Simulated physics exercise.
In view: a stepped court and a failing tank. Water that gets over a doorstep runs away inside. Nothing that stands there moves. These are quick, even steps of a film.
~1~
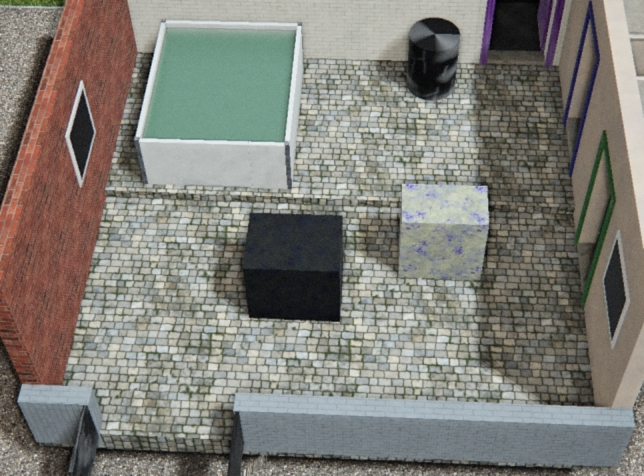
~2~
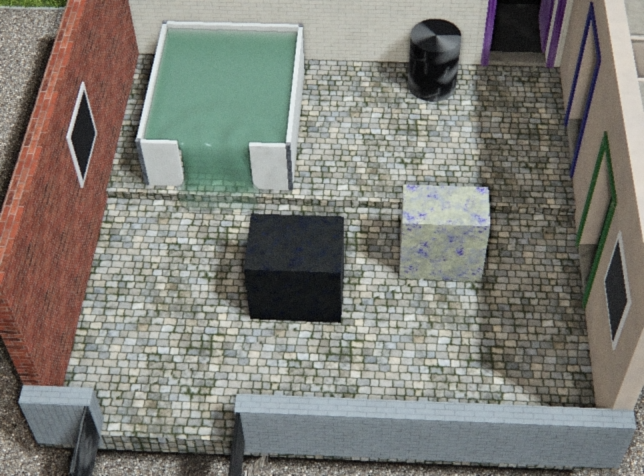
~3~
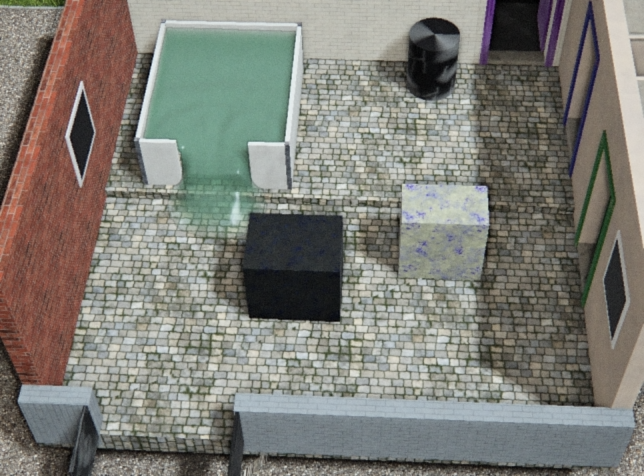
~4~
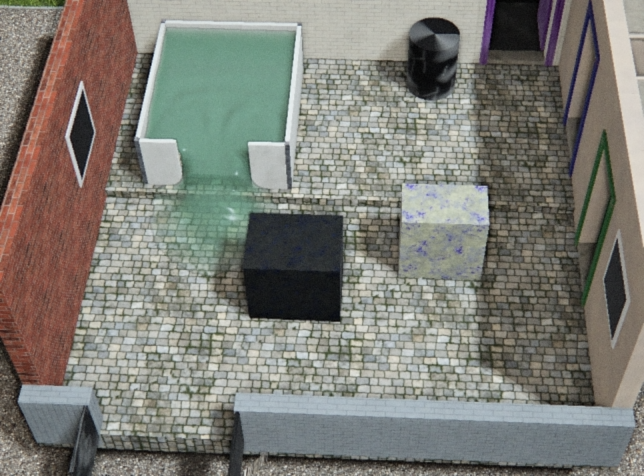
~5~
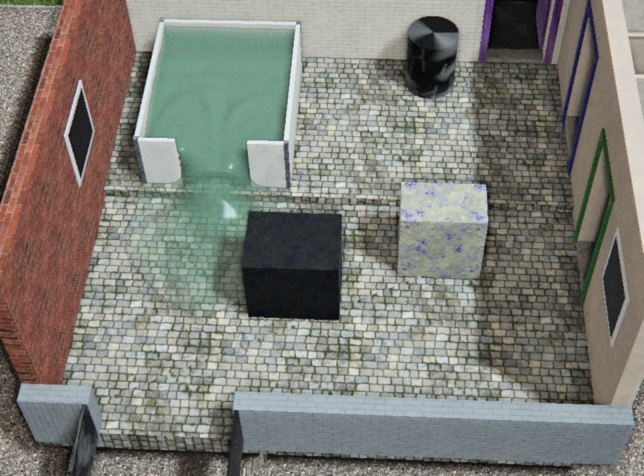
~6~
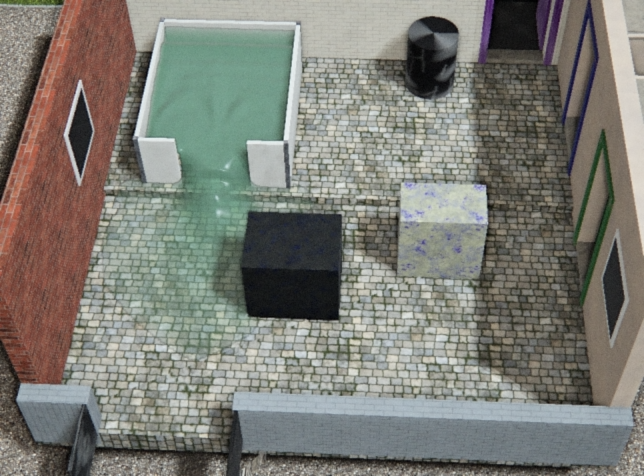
Green water pours through a gap in the tank and spreads forward across the paving.
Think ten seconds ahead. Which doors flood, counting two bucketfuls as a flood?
One by one: The blue door holds within the limit; the green door holds within the limit; the purple door holds within the limit.
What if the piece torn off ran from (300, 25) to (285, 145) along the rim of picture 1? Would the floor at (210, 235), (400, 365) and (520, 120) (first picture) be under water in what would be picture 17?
As listed: Clear, wet, flooded.
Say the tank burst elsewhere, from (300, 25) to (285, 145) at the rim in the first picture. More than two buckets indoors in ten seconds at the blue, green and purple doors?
The blue one is over; the green one passes that mark; the purple one passes that mark.
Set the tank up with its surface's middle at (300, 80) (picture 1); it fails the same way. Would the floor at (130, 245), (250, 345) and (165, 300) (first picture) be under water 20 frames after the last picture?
As listed: Wet, clear, covered.
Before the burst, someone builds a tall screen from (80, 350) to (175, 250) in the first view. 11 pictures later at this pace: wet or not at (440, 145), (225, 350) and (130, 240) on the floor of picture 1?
One after the other: Not flooded, covered, under water.
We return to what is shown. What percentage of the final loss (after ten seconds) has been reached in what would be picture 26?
Close to 40 %.
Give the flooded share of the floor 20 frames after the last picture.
I make it 45 per cent.
A moment on, water covers 30 % of the floor; the blue door not reached, the green door not reached, the purple door not reached.
Next, water covers 40 % of the floor; the blue door not reached, the green door not reached, the purple door not reached.
Then, water covers 45 % of the floor; the blue door not reached, the green door wet at the sill, nothing in, the purple door not reached.
Later, water covers 55 % of the floor; the blue door not reached, the green door wet at the sill, nothing in, the purple door not reached.
In the end, water covers 60 % of the floor; the blue door not reached, the green door wet at the sill, nothing in, the purple door not reached.
